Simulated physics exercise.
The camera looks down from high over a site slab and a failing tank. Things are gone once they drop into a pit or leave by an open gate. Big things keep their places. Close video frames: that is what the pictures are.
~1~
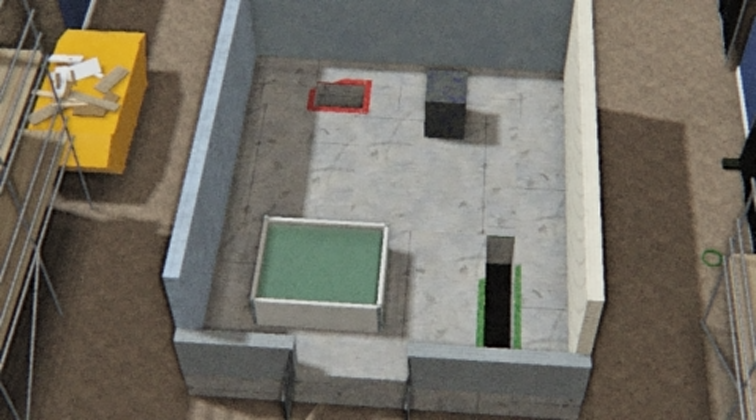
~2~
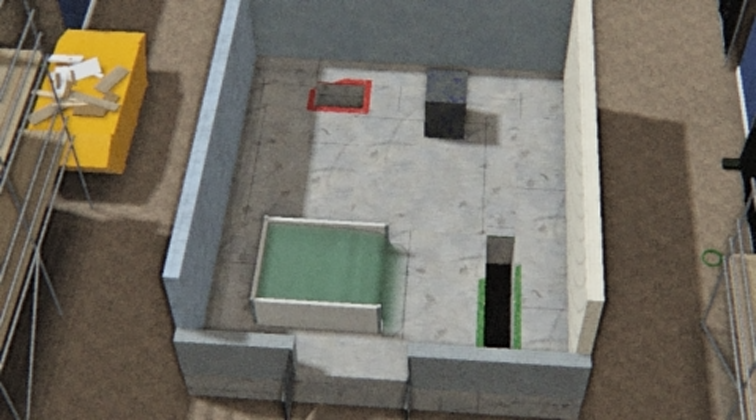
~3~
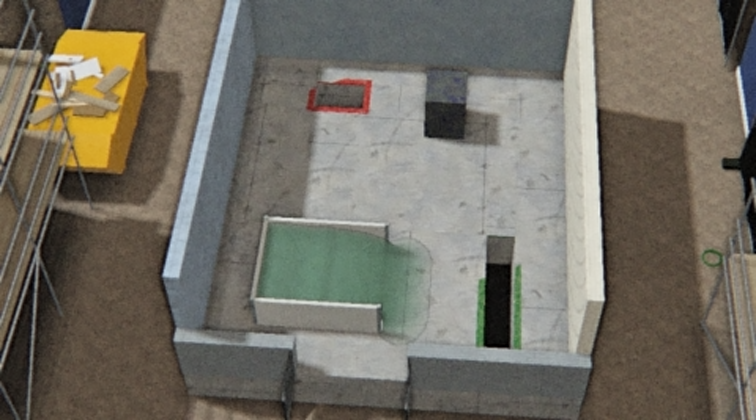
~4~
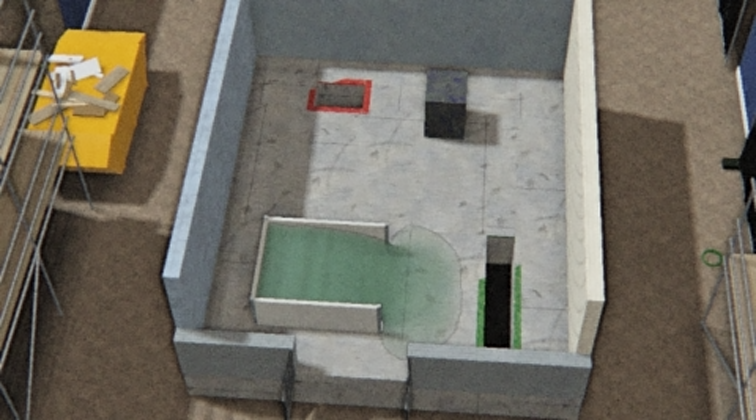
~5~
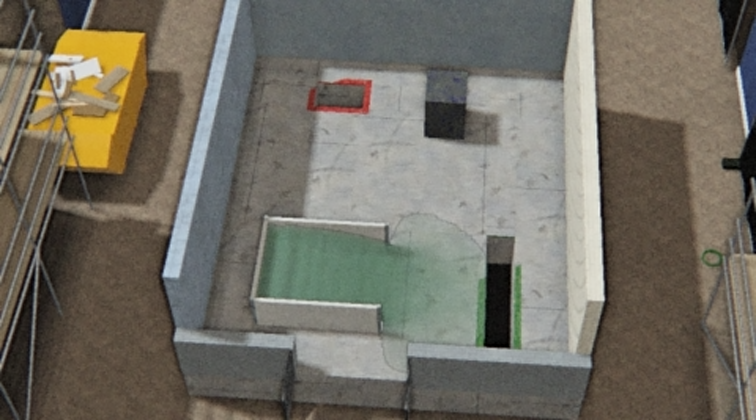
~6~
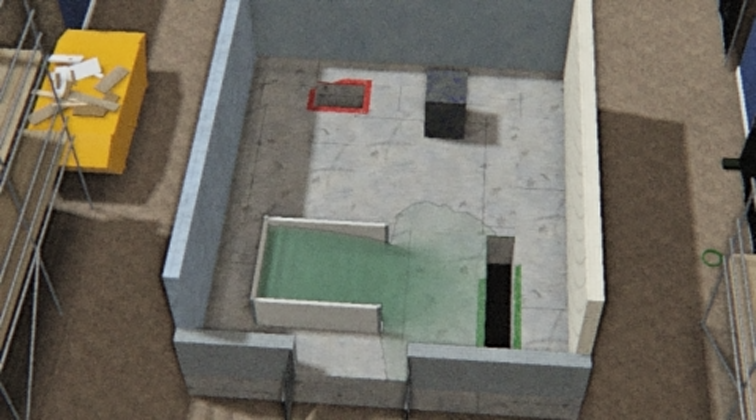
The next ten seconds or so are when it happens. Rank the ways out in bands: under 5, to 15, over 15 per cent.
One by one: Gate: Short of a twentieth; red pit: Short of a twentieth; green pit: Upwards of fifteen per cent.
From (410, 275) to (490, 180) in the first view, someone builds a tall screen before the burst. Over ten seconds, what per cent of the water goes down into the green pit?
Roughly 60 per cent ends up in the green pit.
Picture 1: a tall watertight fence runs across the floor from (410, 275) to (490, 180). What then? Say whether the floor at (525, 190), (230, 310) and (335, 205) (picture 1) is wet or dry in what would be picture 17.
Point by point: First spared, next spared, last spared.
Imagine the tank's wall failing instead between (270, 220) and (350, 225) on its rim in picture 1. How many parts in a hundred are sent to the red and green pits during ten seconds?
I'd say the red pit gets around 40 percent and the green pit around 6 percent.
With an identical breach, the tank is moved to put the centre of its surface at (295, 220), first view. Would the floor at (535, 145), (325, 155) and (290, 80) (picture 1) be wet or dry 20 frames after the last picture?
In order: Inundated, then unflooded, then unflooded.
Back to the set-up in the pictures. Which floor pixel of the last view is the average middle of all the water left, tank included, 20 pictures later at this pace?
Near (425, 276) in the last view.
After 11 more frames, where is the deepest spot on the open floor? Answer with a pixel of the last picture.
Look near (564, 378).
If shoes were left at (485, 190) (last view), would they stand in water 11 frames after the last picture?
That place: Swamped.
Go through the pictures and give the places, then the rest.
The first picture shows still water in the open tank at (321, 264).
In the second picture, water pours out at (381, 281) and has run to (392, 246).
In the third picture, water pours out at (381, 282) and has run to (413, 244).
In the fourth picture, water pours out at (381, 283) and has run to (434, 237).
In the fifth picture, the front is at (483, 331), out from the gap at (381, 284).
In the sixth picture, the front is at a hidden place, out from the gap at (381, 284).
A moment on, water covers 20 % of the floor; the gate 0 %, the red pit 0 %, the green pit 17 %.
Next, water covers 25 % of the floor; the gate 0 %, the red pit 0 %, the green pit 36 %.
Then, water covers 35 % of the floor; the gate 0 %, the red pit 0 %, the green pit 54 %.
Later, water covers 40 % of the floor; the gate 1 %, the red pit 0 %, the green pit 68 %.
In the end, water covers 45 % of the floor; the gate 1 %, the red pit 0 %, the green pit 76 %.
